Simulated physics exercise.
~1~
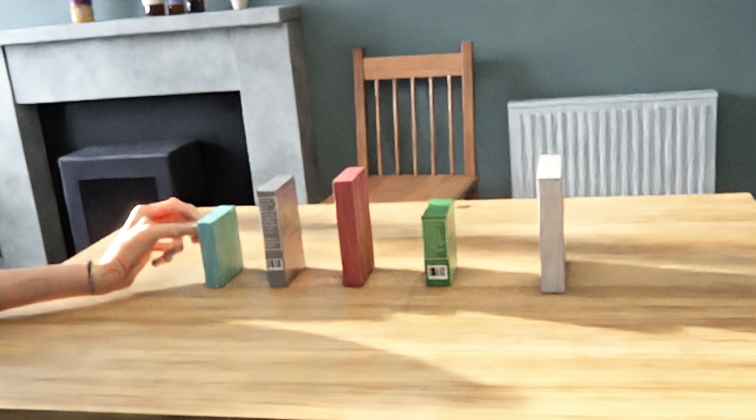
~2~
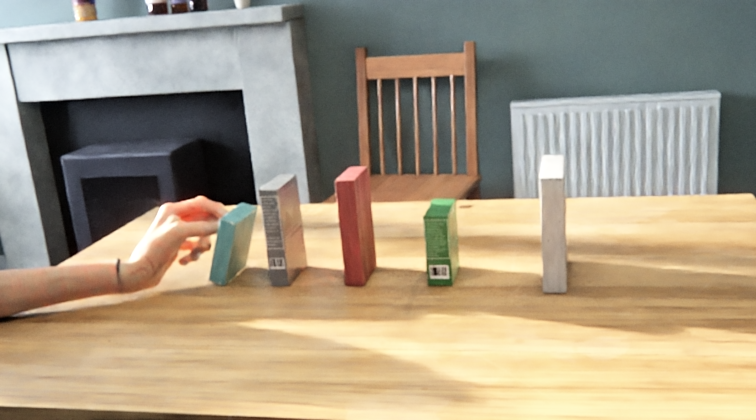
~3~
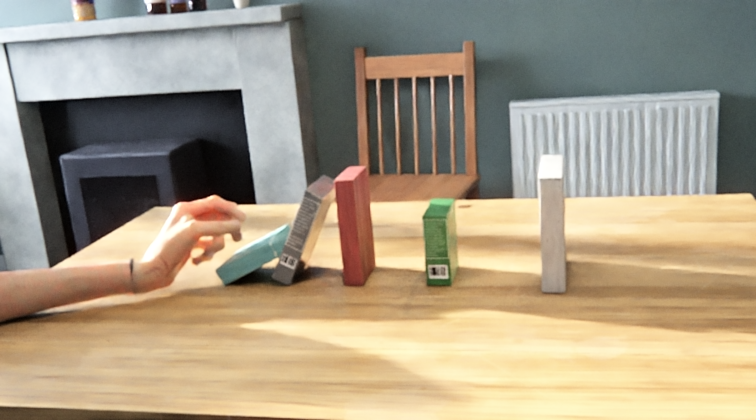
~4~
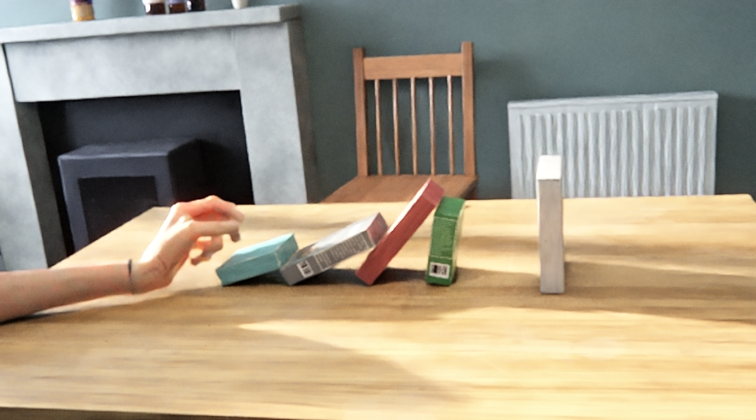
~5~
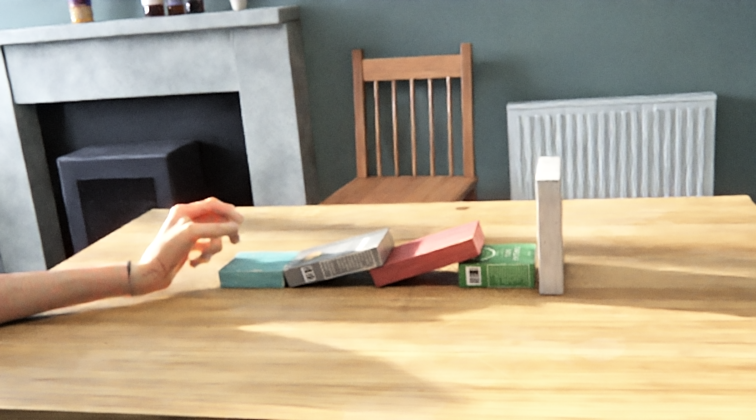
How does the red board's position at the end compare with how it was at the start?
At the start the red board stands upright on the table. By the end it has toppled to the right and lies on its side, with one end resting on the green packet.
